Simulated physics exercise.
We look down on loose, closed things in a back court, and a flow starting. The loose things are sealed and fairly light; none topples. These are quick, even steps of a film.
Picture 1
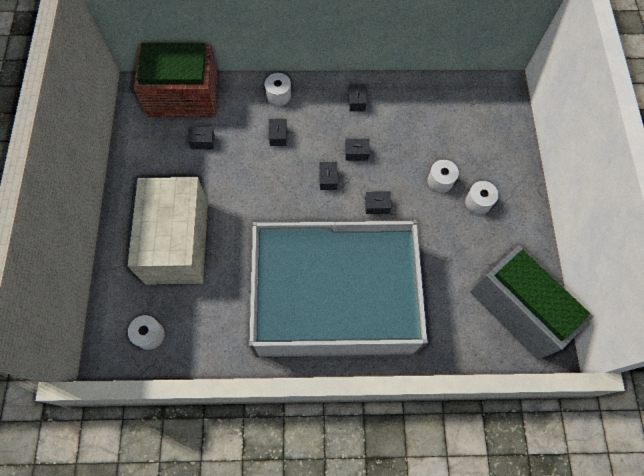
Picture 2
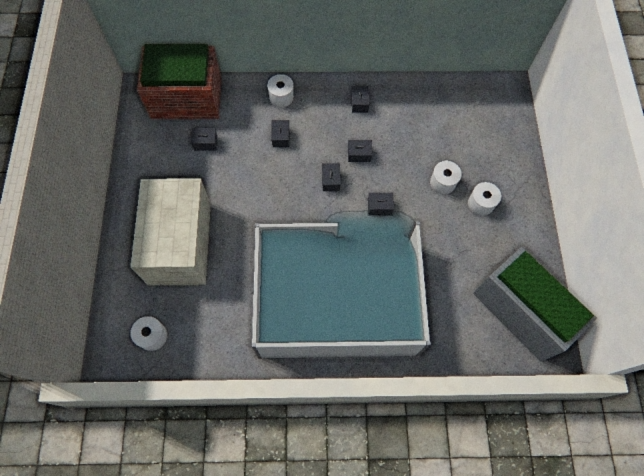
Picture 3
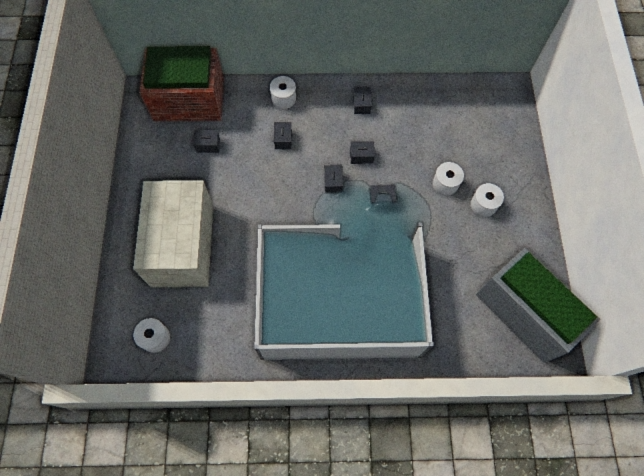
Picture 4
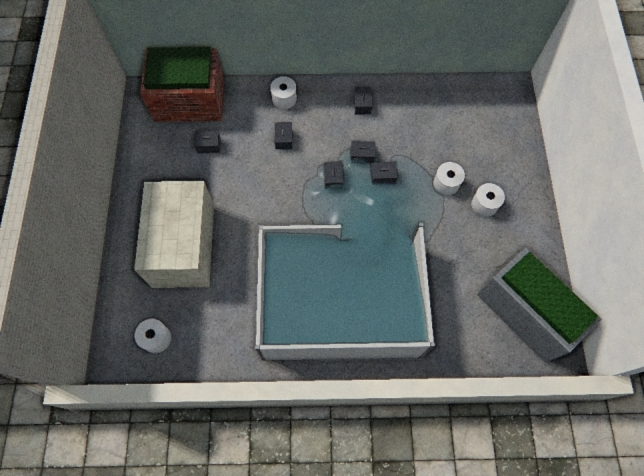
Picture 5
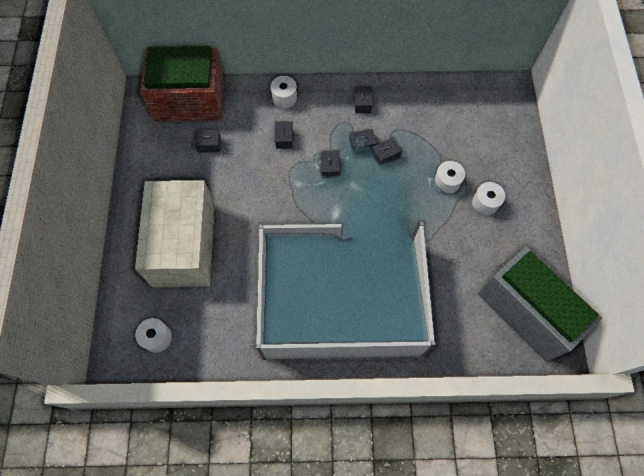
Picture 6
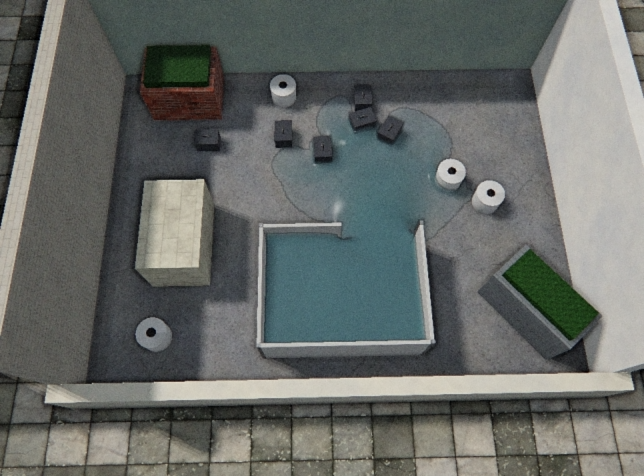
In a walled yard, water pours from a pool's broken wall and pushes dark boxes back.
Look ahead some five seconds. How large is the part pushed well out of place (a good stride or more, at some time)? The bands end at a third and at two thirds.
It is two thirds or more.
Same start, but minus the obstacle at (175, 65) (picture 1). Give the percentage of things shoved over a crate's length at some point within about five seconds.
I make it 80 per cent.
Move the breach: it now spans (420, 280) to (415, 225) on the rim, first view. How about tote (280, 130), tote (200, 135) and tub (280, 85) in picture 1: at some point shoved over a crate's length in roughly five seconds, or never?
One after the other: Swept aside, under that, that far or more.
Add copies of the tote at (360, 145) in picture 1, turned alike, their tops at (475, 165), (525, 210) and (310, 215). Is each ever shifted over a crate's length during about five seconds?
One after the other: That far or more, moved that far, never so far.
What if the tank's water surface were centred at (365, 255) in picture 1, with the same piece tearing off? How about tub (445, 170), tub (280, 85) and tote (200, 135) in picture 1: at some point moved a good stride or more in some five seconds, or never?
In turn: That far or more, pushed that far, shifted that much.
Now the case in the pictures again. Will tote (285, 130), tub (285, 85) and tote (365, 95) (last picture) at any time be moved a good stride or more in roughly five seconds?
One after the other: Swept aside, pushed that far, moved that far.
A moment on, 3 of 10 are well off their spots; 0 afloat.
Next, 6 of 10 are well off their spots; 6 afloat.
Later, 7 of 10 are well off their spots; 5 afloat.
In the end, 9 of 10 are well off their spots, and 9 have been at some point; 2 afloat.
